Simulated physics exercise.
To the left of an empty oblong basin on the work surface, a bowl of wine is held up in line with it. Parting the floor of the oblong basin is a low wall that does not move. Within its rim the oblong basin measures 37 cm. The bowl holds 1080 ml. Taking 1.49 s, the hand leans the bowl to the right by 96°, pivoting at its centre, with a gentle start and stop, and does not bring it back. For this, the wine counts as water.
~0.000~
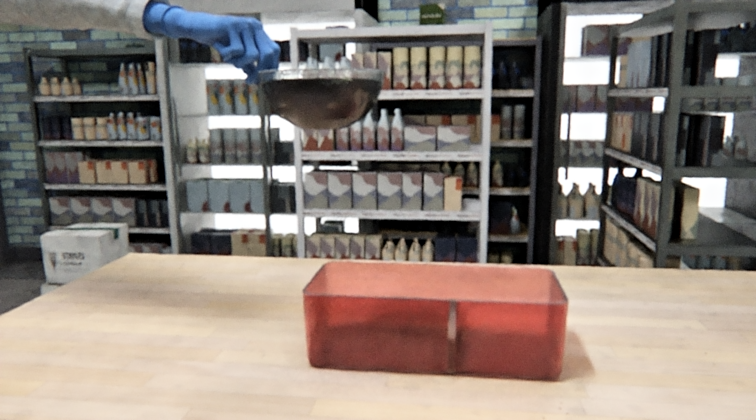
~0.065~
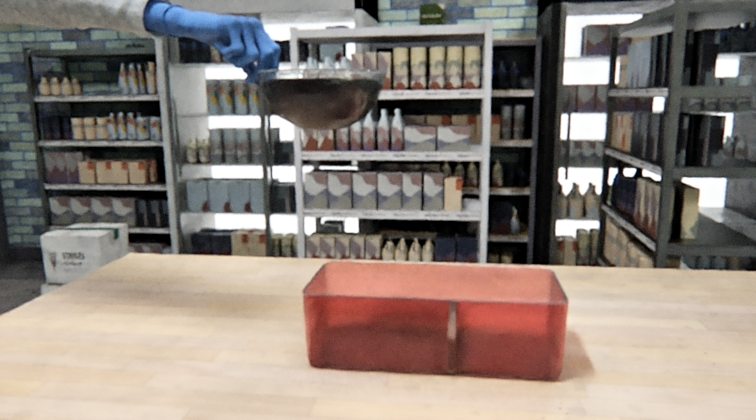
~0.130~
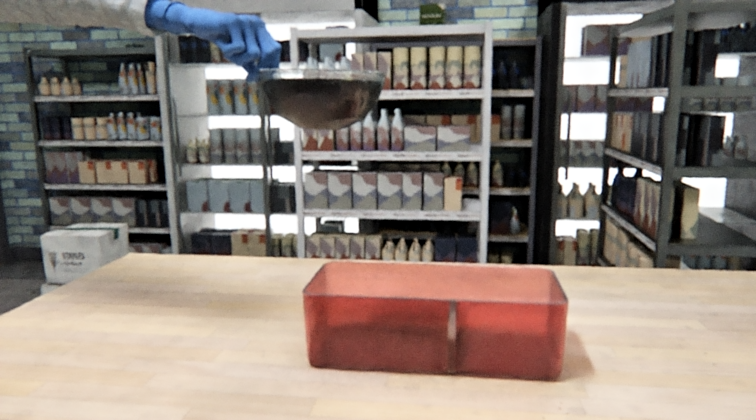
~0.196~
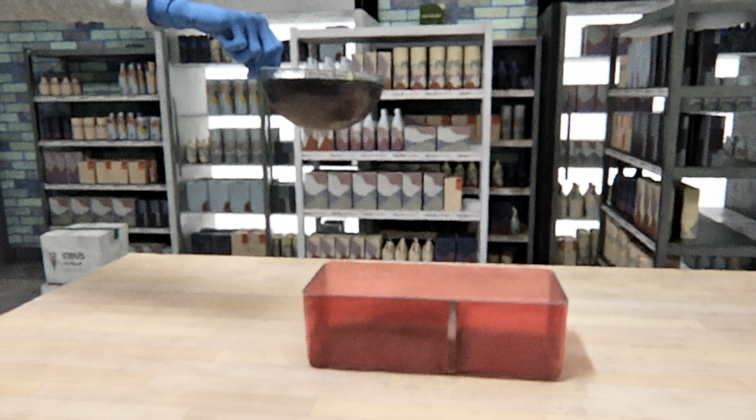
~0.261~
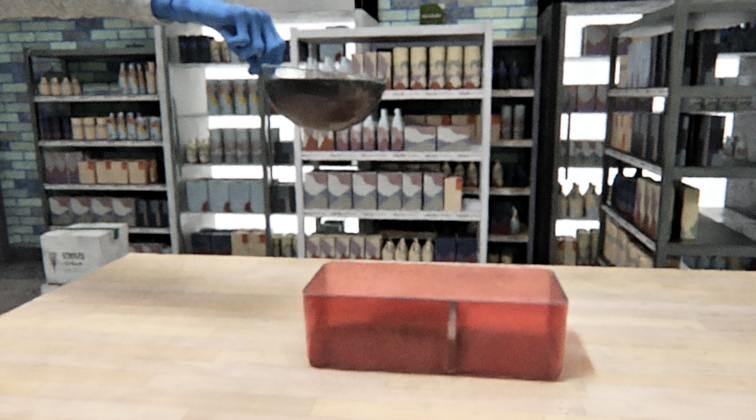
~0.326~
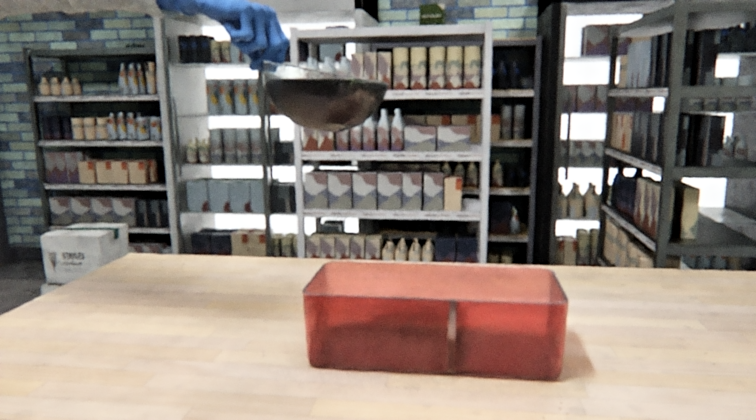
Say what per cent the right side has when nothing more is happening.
It has about 54 per cent.
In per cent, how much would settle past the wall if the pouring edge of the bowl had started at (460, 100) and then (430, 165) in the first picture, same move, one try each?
Around 85 per cent first, around 80 per cent next.
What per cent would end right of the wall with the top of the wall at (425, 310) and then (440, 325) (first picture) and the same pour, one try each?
Roughly 80 per cent, then 65 per cent.
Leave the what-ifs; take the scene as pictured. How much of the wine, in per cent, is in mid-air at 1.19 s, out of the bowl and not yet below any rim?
Around 16 percent of the liquid.
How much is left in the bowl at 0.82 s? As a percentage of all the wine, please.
About 46 percent.
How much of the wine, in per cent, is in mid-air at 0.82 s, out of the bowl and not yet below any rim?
It comes to about 42 percent.
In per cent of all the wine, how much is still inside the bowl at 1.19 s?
I'd estimate some 4 per cent.
By 0.82 s the tilt is 56° and 45 per cent is still to pour, 7 is left of the wall and 7 right of it.
By 1.19 s the tilt is 87° and 4 per cent is still to pour, 27 is left of the wall and 53 right of it.
By 1.57 s the tilt is 96° and 0 per cent is still to pour, 44 is left of the wall and 54 right of it.
By 1.99 s the tilt is 96° and 0 per cent is still to pour, 44 is left of the wall and 54 right of it.
At rest 44 per cent lies left of the wall, 54 right of it and 3 outside.
